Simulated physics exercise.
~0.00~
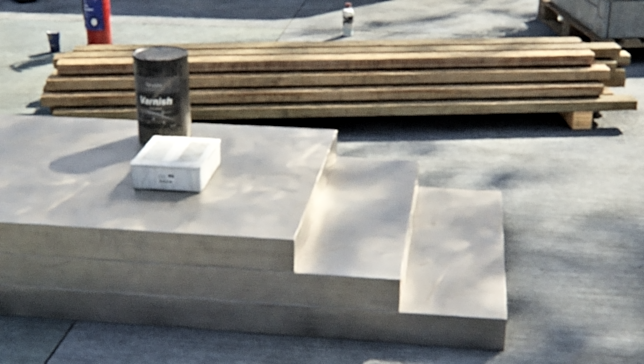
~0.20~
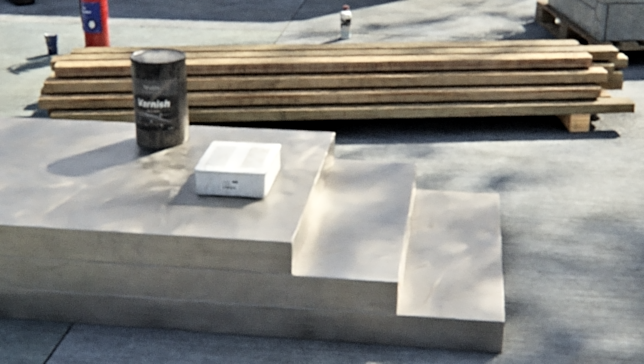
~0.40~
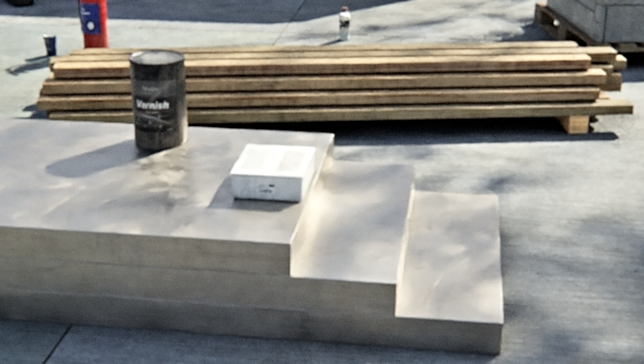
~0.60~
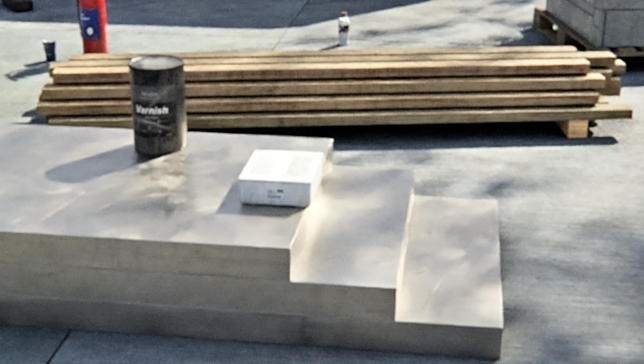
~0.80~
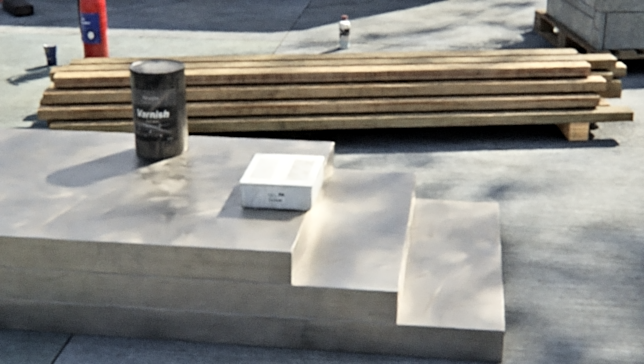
A white box slides right across the landing and stops near the top step's edge.
